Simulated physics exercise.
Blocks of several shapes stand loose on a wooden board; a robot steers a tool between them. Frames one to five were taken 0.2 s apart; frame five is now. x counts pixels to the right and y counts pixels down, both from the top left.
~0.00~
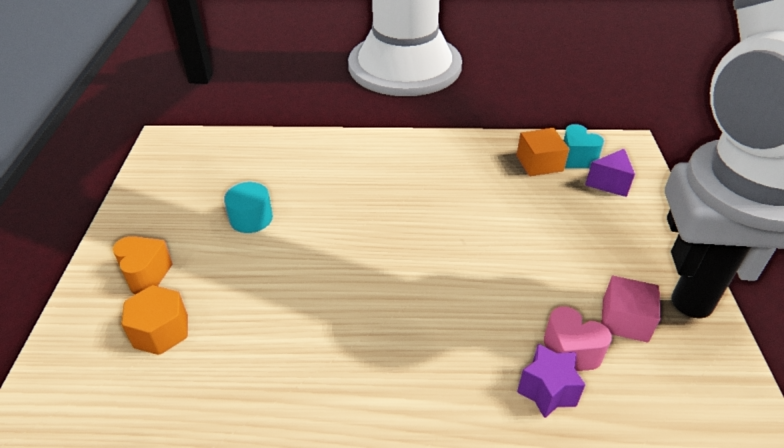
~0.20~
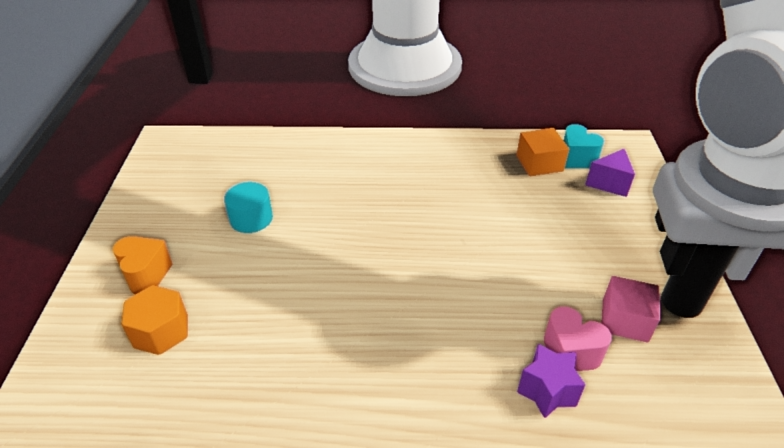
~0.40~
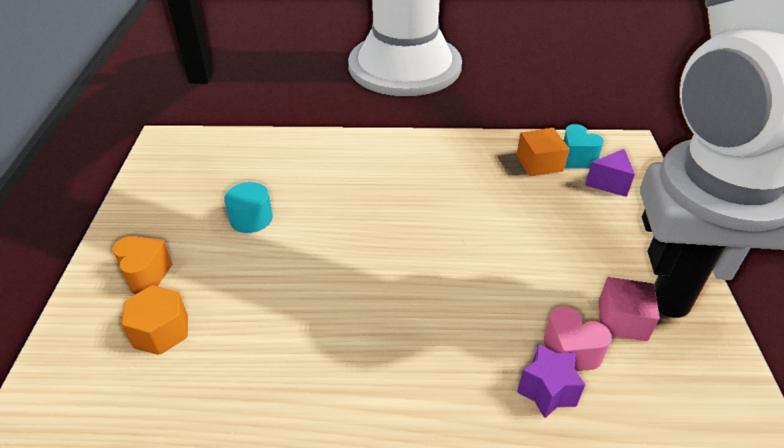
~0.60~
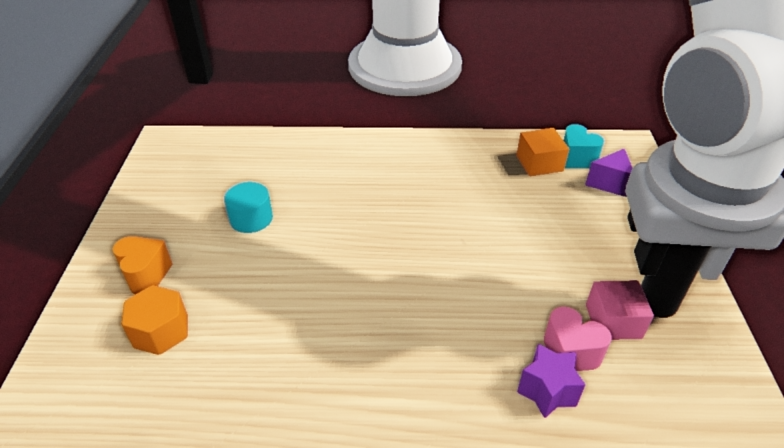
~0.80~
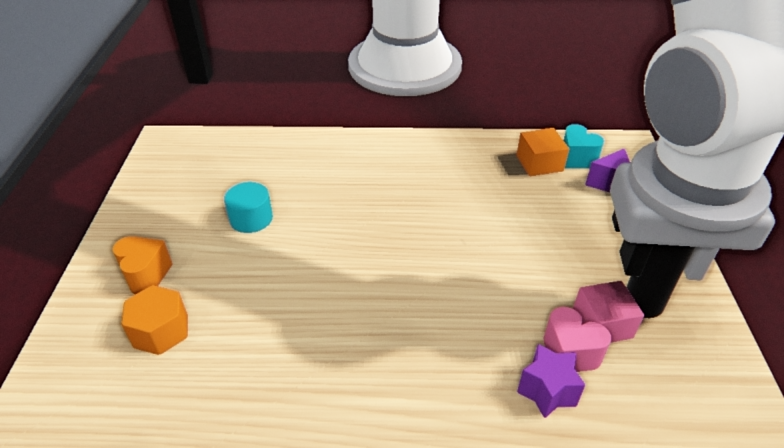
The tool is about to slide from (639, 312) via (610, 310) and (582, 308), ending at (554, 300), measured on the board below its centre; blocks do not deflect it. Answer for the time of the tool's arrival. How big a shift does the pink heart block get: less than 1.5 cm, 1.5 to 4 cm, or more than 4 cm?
Of the three bands, it's 1.5 to 4 cm.
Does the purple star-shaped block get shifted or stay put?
It does get moved.
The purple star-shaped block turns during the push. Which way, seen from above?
The block turns counter-clockwise.
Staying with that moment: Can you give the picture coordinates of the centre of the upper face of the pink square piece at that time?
Its top middle is near (553, 309).
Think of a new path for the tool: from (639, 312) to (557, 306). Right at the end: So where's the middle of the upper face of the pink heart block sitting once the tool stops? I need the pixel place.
Its top face will be centred at roughly (544, 350).
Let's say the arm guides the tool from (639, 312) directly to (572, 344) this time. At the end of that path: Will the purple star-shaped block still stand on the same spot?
I expect not.
The first path, step by step. Halfway along, tool at (598, 301); purple star-shaped block at (549, 382); pink heart block at (560, 342); pink square piece at (575, 308), turned 35° anticlockwise.
At the end, tool at (557, 291); purple star-shaped block at (548, 391), turned 20° anticlockwise; pink heart block at (548, 347); pink square piece at (553, 309), turned 50° anticlockwise.
